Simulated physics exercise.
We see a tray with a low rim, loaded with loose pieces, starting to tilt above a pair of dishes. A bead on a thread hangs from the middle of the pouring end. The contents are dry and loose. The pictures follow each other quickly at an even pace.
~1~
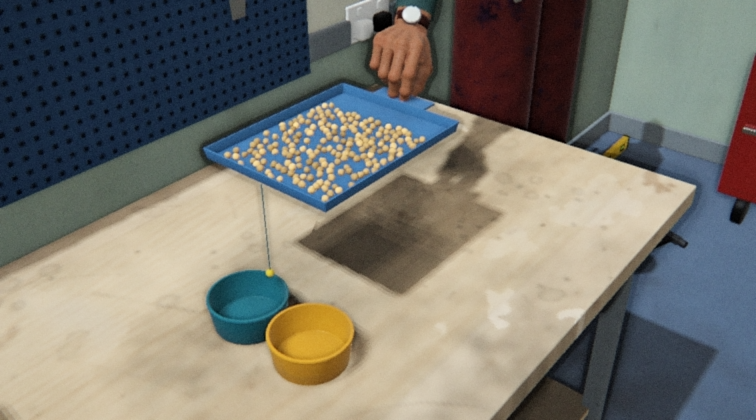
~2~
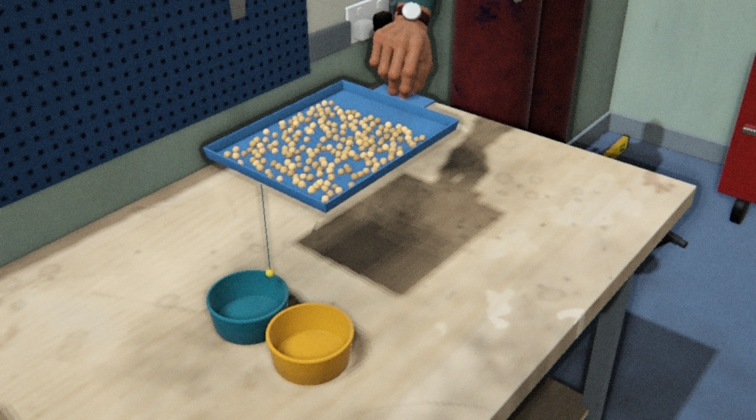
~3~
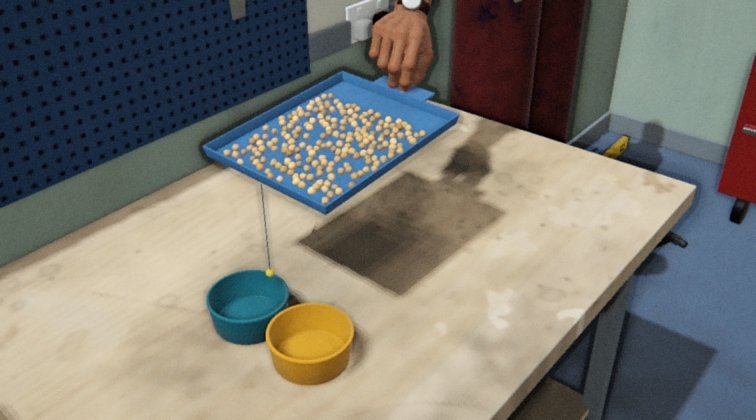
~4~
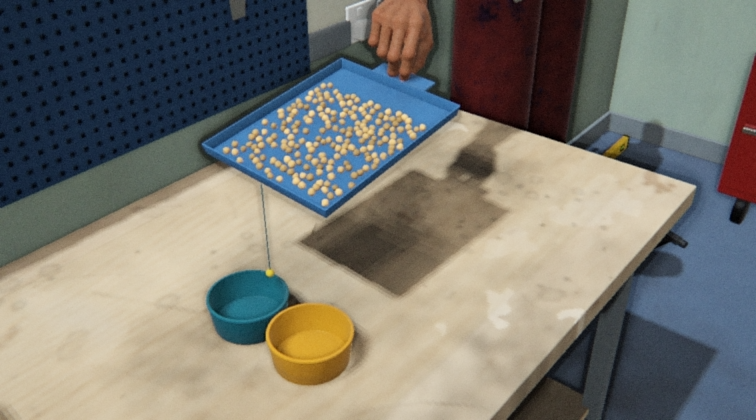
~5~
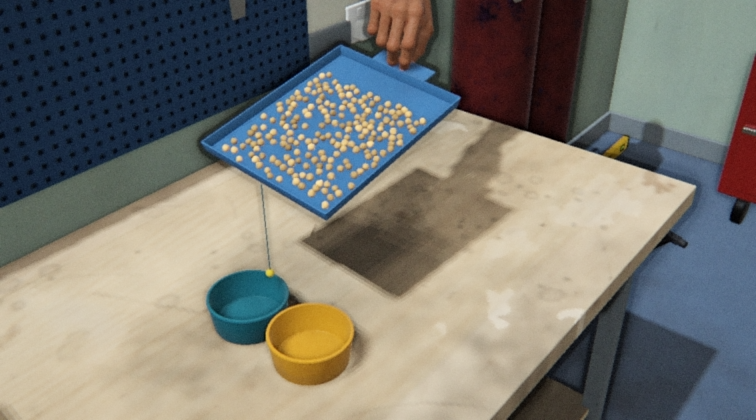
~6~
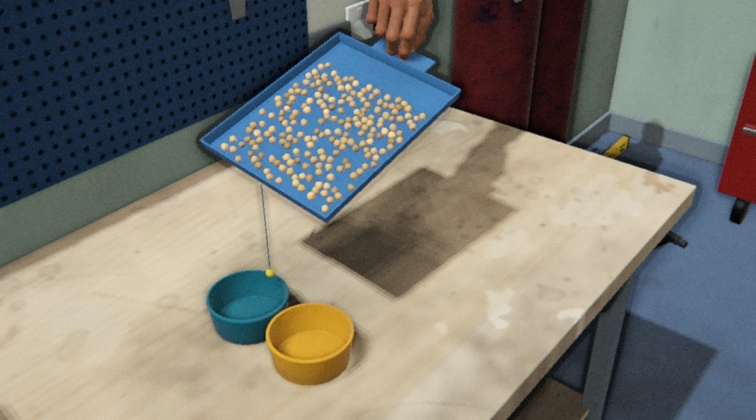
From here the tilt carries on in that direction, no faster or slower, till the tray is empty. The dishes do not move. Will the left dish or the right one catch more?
More goes to the right-hand dish.
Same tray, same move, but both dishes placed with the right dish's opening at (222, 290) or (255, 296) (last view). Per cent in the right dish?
In turn 0 and 20 in a hundred.
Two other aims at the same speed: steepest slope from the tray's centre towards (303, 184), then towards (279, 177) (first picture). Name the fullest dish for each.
The first try: The right dish. The second: The left one.
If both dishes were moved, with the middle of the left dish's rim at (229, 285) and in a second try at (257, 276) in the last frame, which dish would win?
In turn: The dish on the right; the right-hand dish.
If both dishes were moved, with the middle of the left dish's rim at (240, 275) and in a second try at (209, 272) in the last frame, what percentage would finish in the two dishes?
First some 60, then 40 per cent.
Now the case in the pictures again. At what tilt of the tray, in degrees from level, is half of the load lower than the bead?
At some 115 degrees.
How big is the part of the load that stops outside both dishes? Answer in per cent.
Some 40 per cent.
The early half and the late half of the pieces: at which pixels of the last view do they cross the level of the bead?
At about (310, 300), then at (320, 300).
Soon, tray tipped steeply; nearly all on the tray; a stray few in the right dish; a small part in the air.
A while on, tray tipped past a quarter turn; about two thirds on the tray; a small part in the right dish; a stray few outside both; about a quarter in the air.
Towards the end, tray tipped past a quarter turn; about half in the right dish; a small part in the left dish; about a third outside both; a stray few in the air.
Finally, tray tipped past a quarter turn; about half in the right dish; a small part in the left dish; about a third outside both; a stray few in the air.
